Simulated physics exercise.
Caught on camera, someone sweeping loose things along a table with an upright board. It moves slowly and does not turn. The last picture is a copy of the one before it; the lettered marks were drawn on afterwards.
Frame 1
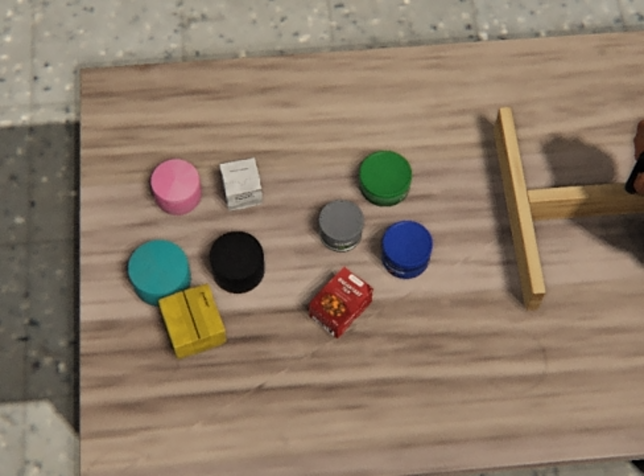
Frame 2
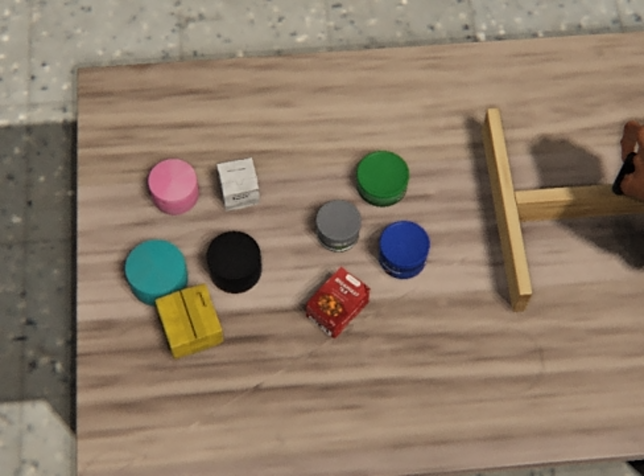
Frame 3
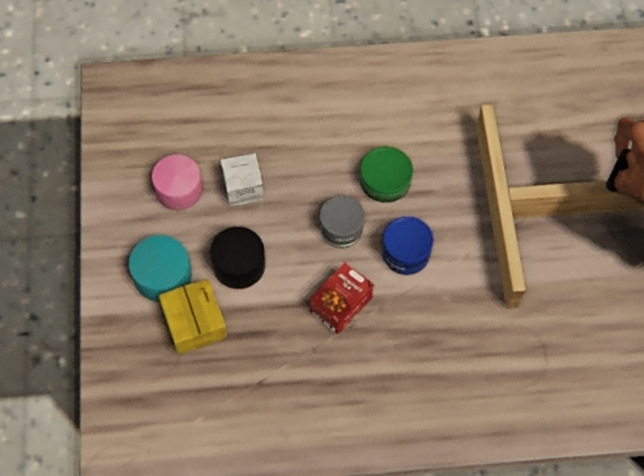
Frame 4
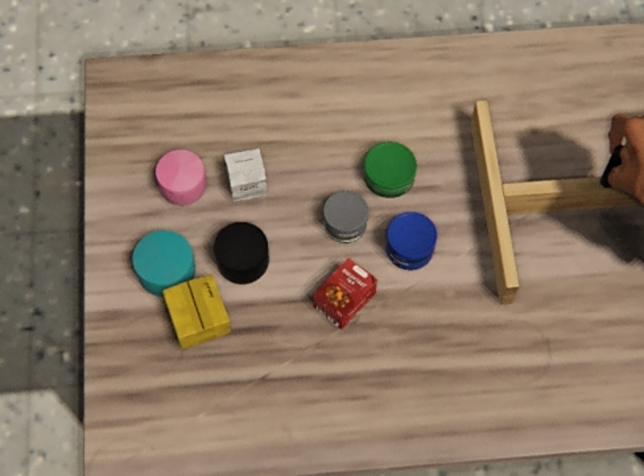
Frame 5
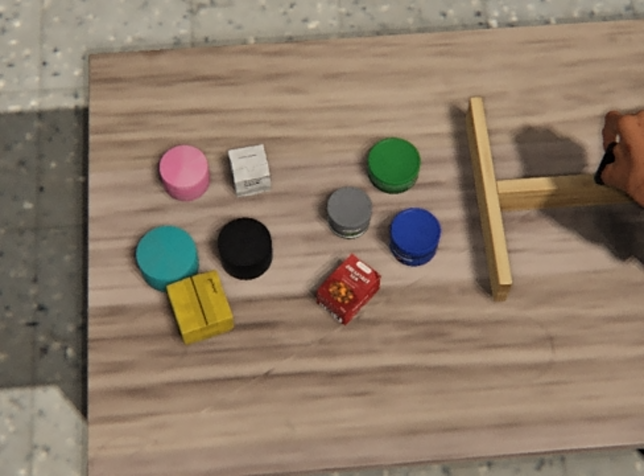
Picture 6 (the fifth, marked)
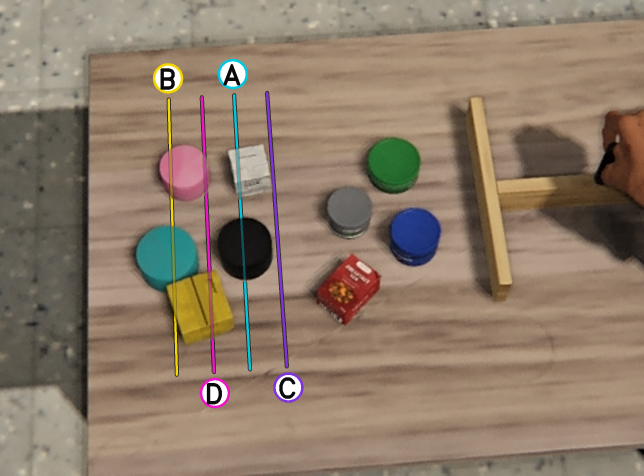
A hand at the right edge slowly slid a wooden T-shaped board a short way left across the table, while the coloured tins, small boxes and red packet stayed where they were, untouched.
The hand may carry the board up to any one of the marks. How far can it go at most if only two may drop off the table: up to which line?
B is the last line within the limit.
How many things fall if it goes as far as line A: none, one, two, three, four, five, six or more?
By then, none.
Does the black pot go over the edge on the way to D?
No.
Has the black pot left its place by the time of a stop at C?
Yes.
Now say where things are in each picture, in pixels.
The first frame shows board (522, 196); turquoise tin (160, 273); white box (242, 185).
The second frame shows board (509, 197); pink tin (174, 187).
The third frame shows board (503, 194); red packet (342, 299).
The fourth frame shows board (496, 190); green tub (390, 170).
The fifth frame shows board (491, 187); black pot (245, 249); turquoise tin (168, 259); white box (250, 171).
On the copy, A at (242, 225); B at (173, 229); C at (276, 222); D at (208, 227).
On B. First, board (377, 195); red packet (340, 298); green tub (339, 168).
Then, board (264, 203); turquoise tin (136, 256); pink tin (143, 176).
Finally, board (174, 209); pink tin over the edge; turquoise tin over the edge; two fallen.
By contrast, A is within the limit but short; C is within the limit but short; D is within the limit but short.
